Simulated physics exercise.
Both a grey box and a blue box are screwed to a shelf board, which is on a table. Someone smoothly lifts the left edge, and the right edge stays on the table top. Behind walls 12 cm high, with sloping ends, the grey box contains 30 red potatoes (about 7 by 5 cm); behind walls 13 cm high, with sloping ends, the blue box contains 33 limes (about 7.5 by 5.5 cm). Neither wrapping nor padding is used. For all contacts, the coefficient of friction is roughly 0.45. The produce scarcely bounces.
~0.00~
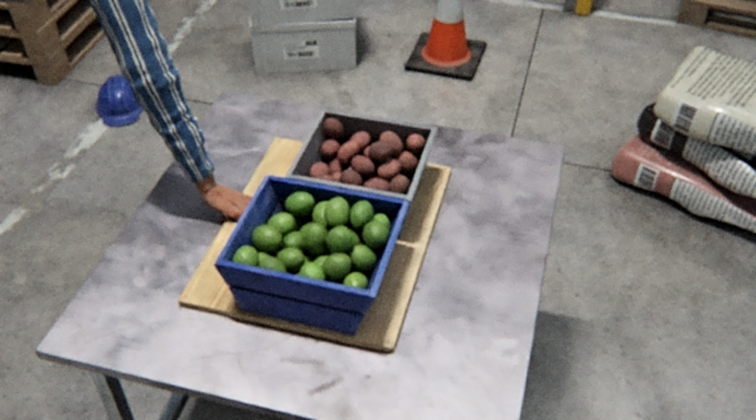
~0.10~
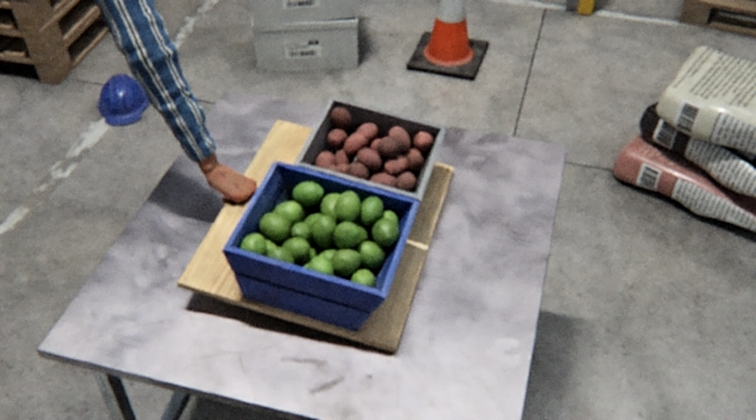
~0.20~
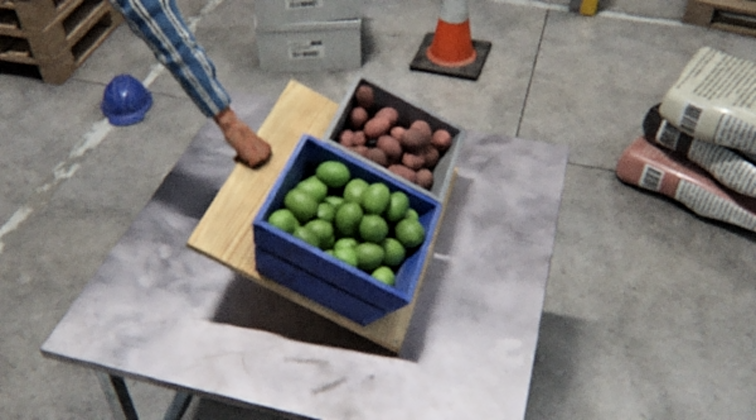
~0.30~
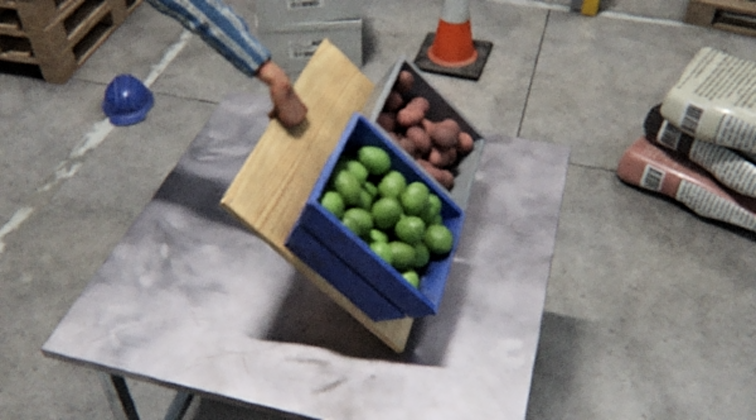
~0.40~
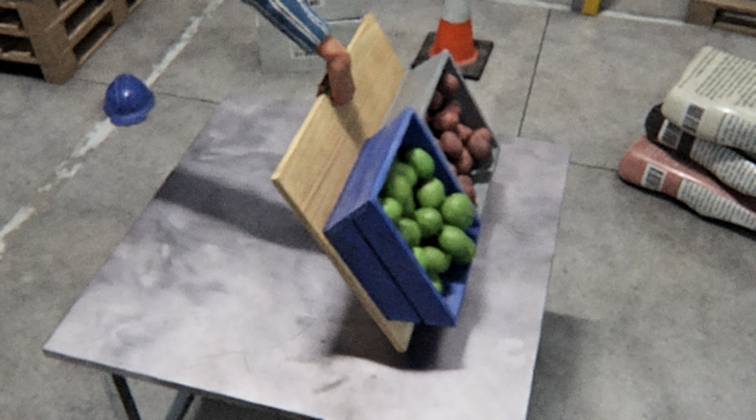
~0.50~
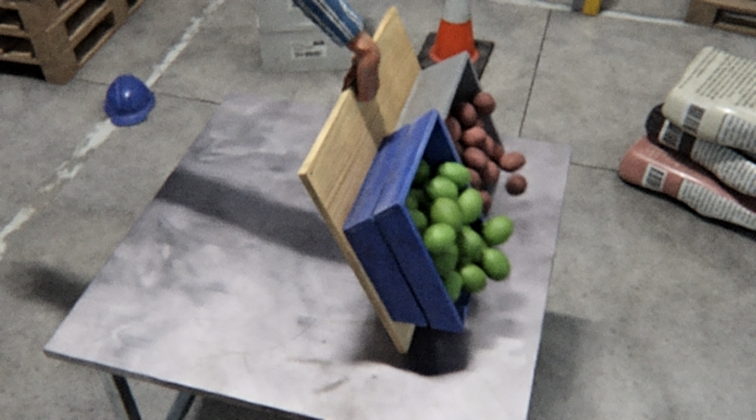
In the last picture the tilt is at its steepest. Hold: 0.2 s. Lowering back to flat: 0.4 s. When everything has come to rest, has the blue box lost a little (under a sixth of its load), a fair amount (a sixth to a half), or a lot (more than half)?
A lot.
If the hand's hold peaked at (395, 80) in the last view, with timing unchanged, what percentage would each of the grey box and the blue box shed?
In that case grey box sheds 70 percent of its load and blue box sheds 90 percent.
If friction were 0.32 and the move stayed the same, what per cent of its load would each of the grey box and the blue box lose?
Then the grey box sheds 40 per cent, while the blue box sheds 50 per cent.
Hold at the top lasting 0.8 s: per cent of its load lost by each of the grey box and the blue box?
In that case you'd see grey box shed 40 percent of its load and blue box shed 60 percent.
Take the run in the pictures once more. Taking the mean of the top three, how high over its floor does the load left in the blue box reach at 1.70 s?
11 cm or thereabouts.
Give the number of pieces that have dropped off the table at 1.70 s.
It comes to near 20.
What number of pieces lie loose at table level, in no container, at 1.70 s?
Some 12 pieces.
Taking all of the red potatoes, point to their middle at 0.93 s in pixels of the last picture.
Near (436, 171).
After 0.69 s, tilt 67°; grey box 20 in, 10 out and blue box 17 in, 16 out.
After 0.93 s, tilt 26°; grey box 18 in, 12 out and blue box 14 in, 19 out.
After 1.27 s, tilt 0°; grey box 17 in, 13 out and blue box 12 in, 21 out.
Outcome (at 1.70 s), grey box 17 in, 13 out and blue box 12 in, 21 out. Asked share, 21 of 33, 64 per cent.
